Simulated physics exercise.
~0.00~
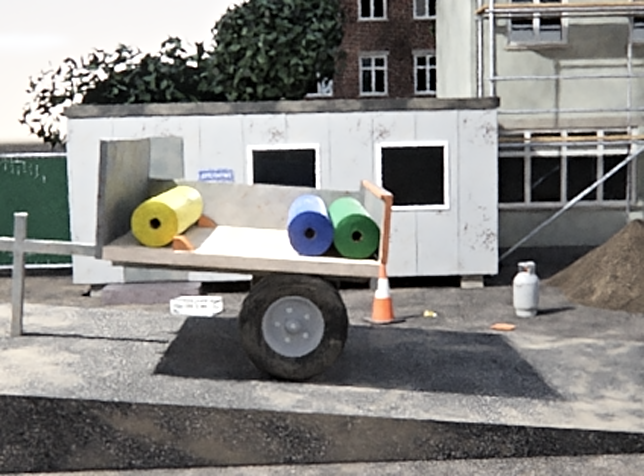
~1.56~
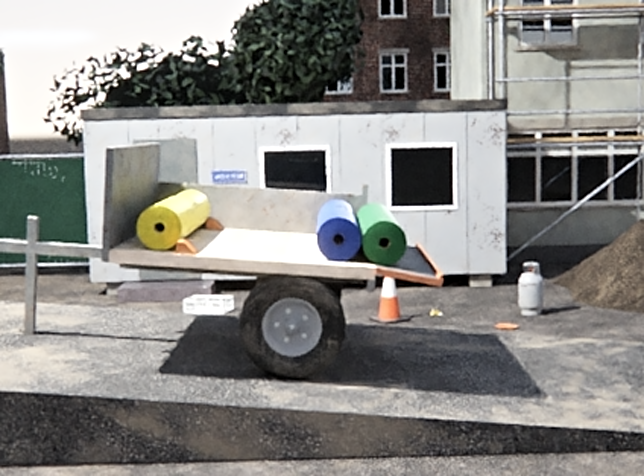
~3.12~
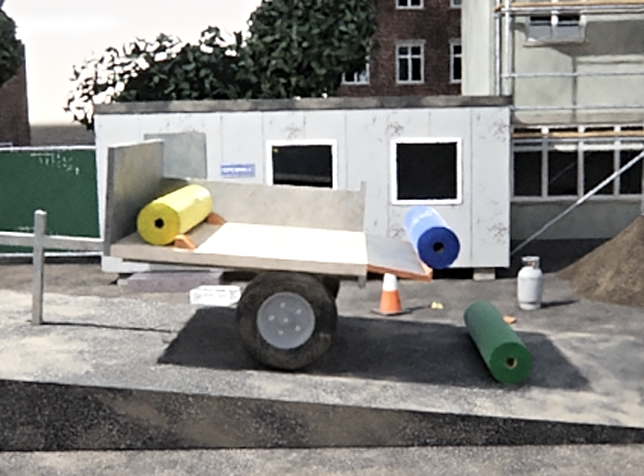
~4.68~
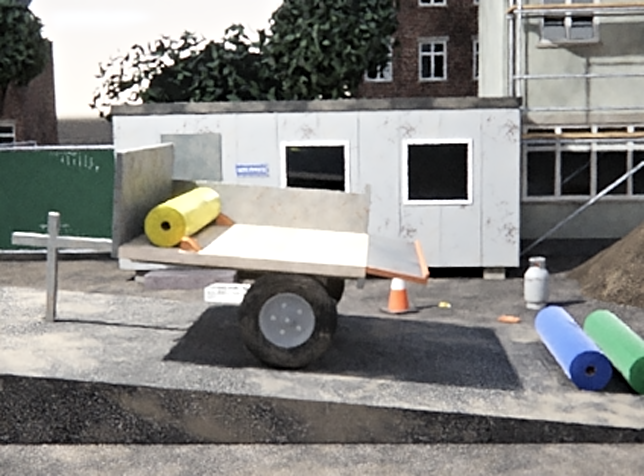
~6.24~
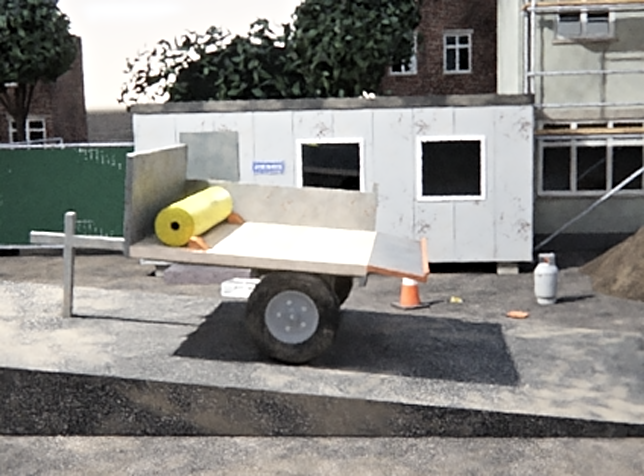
On a sloping yard, a trailer's tailgate drops and the green and blue rolls tumble out.
